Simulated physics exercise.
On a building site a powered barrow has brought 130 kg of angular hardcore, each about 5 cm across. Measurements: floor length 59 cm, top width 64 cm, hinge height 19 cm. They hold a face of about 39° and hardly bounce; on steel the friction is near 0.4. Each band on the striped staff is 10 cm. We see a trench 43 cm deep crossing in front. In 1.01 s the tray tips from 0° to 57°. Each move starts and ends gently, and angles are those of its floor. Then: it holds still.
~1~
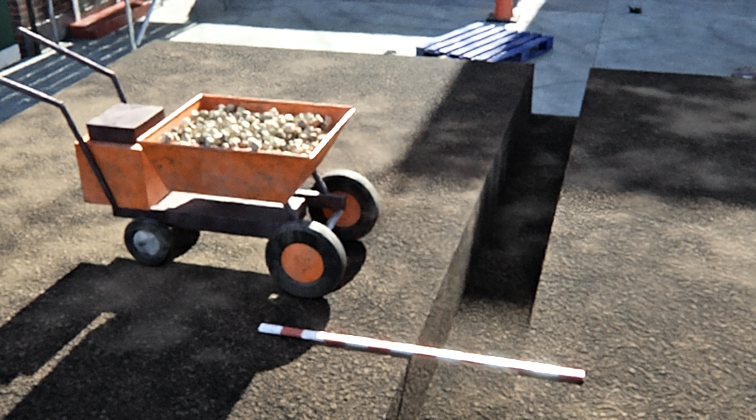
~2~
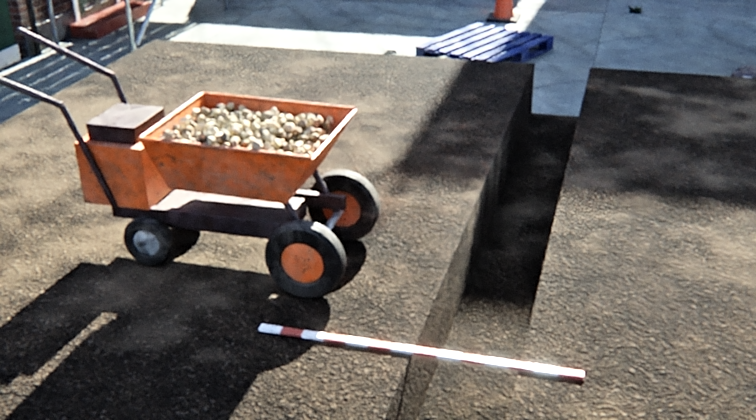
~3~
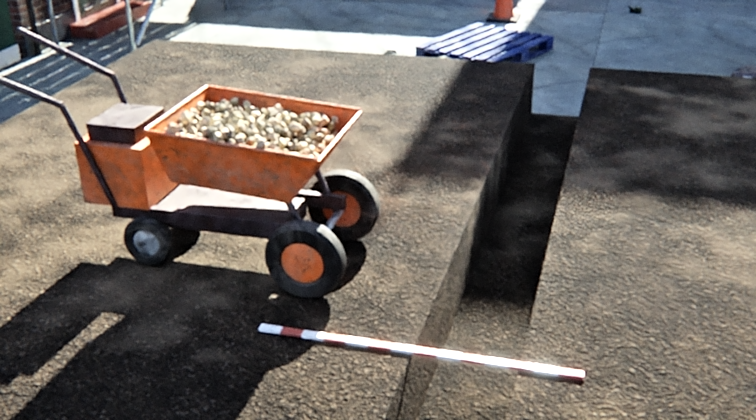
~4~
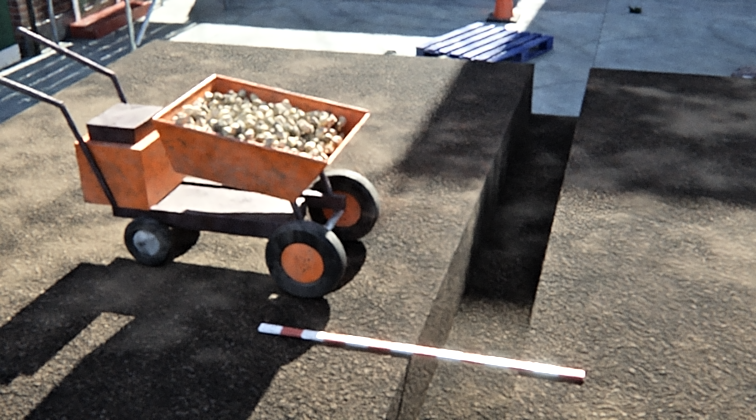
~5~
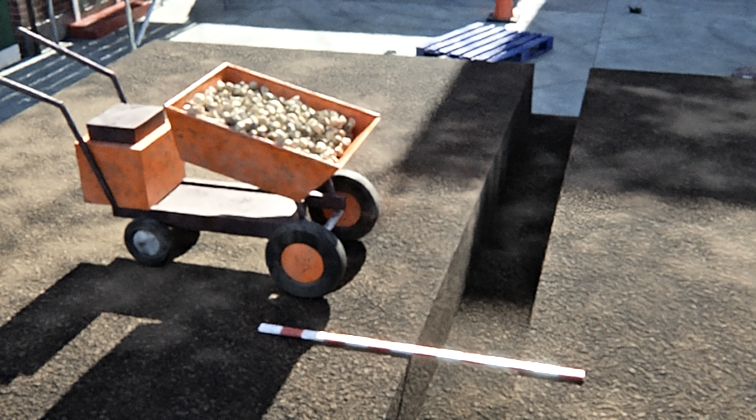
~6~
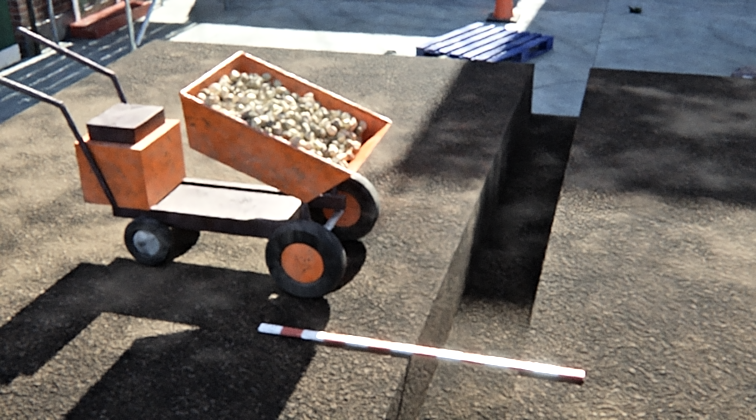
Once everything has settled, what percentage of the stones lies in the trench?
I would say 26 percent.
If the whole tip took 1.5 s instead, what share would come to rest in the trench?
It'd be some 20 per cent.
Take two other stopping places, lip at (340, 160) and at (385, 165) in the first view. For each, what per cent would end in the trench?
The first start gives about 30 per cent, the second about 15.
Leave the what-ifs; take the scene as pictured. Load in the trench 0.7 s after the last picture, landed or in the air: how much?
About 5 per cent by then.
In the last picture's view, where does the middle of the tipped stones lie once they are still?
Roughly at (495, 362).
Then, 0.3 s after the last picture the floor is at 48°, 100 % in the tray; the foremost stones are at (395, 183).
Then, 0.7 s after the last picture the floor is at 57°, 93 % in the tray, 2 % short of the trench, 5 % in the trench; the foremost stones are at (473, 274).
Then, 1.0 s after the last picture the floor is at 57°, 77 % in the tray, 4 % short of the trench, 19 % in the trench; the foremost stones are at (524, 375).
Then, 3.0 s after the last picture the floor is at 57°, 71 % in the tray, 2 % short of the trench, 26 % in the trench; the foremost stones are at (527, 361).
